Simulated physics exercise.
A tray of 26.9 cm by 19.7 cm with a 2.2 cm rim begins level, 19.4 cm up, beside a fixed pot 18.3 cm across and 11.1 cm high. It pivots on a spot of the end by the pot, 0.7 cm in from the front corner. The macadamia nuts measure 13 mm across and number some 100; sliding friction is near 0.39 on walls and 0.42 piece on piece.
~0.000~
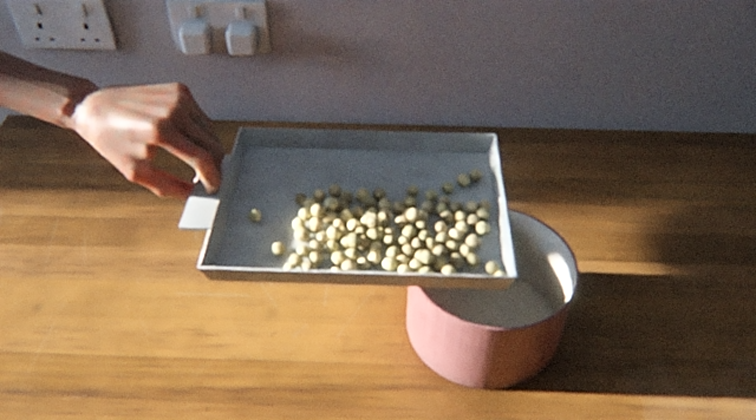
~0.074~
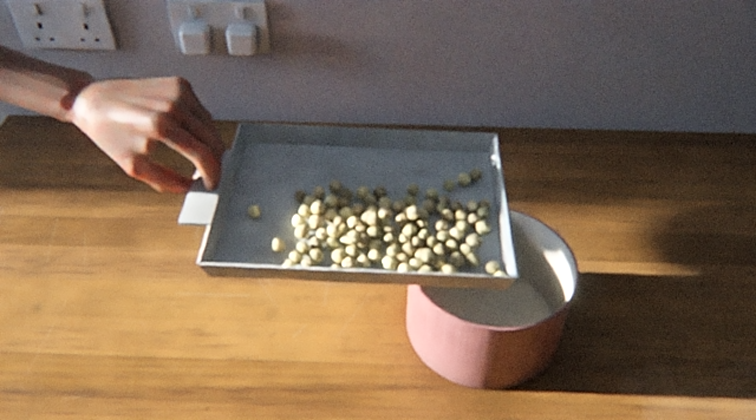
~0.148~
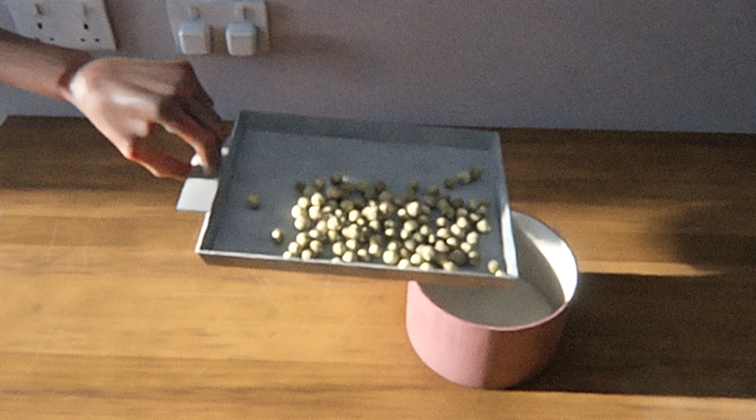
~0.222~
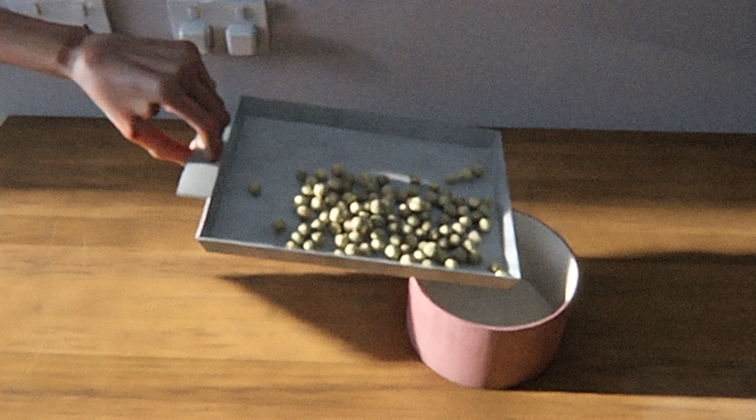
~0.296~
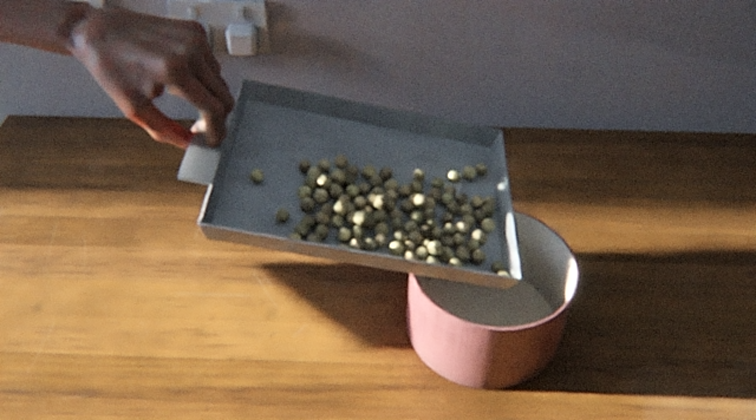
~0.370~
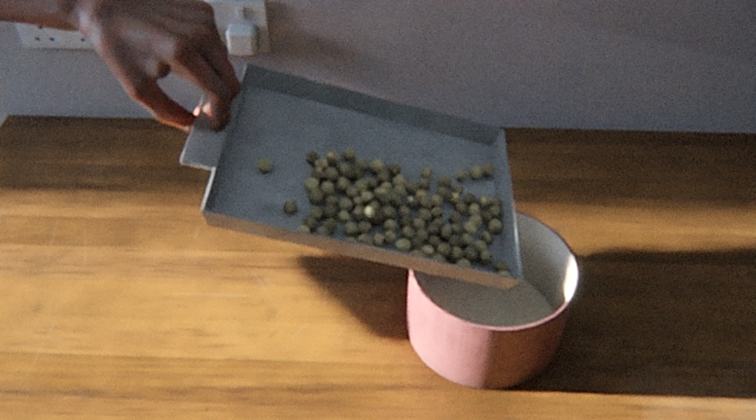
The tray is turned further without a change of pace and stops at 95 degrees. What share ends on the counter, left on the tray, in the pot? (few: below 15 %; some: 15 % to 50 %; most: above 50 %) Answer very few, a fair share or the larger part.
Counter: The larger part, tray: Very few, pot: A fair share.
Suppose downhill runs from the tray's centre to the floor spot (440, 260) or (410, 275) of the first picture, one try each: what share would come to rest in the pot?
Some 0 and 0 per cent.
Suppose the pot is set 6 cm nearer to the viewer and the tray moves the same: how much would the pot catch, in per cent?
Then about 65 per cent.
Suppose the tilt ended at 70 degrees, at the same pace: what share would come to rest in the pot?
Then about 25 per cent.
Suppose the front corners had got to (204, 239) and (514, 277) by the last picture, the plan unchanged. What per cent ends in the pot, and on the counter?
Pot 0, counter 100.
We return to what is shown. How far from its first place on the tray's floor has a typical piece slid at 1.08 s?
Some 4 cm.
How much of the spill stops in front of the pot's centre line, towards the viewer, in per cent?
Roughly 90 per cent.
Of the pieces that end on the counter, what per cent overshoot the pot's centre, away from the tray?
About 100 per cent.
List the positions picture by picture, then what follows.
In the first picture, tray tilt 0 degrees, front corners at (206, 263) and (510, 272); middle of the pieces at (390, 233); pot at (493, 262).
In the second picture, tray tilt 1 degrees, front corners at (206, 259) and (510, 272); middle of the pieces at (390, 231).
In the third picture, tray tilt 5 degrees, front corners at (205, 247) and (512, 272), lowest corner right front; middle of the pieces at (391, 226).
In the fourth picture, tray tilt 8 degrees, front corners at (205, 234) and (513, 273), lowest corner right front; middle of the pieces at (393, 221).
In the fifth picture, tray tilt 12 degrees, front corners at (207, 220) and (515, 273), lowest corner right front; middle of the pieces at (396, 216).
In the sixth picture, tray tilt 16 degrees, front corners at (211, 206) and (517, 274), lowest corner right front; middle of the pieces at (404, 213); pot at (493, 262). Its pace works out near 50 degrees a second.
After 1.08 s, tilt 53 degrees; the tray holds 100 %, the pot 0 %.
After 1.56 s, tilt 78 degrees; the tray holds 100 %, the pot 0 %.
After 2.11 s, tilt 95 degrees; the tray holds 0 %, the pot 30 %.
At rest (3.1 s), counter 65 %, tray 0 %, pot 35 %.
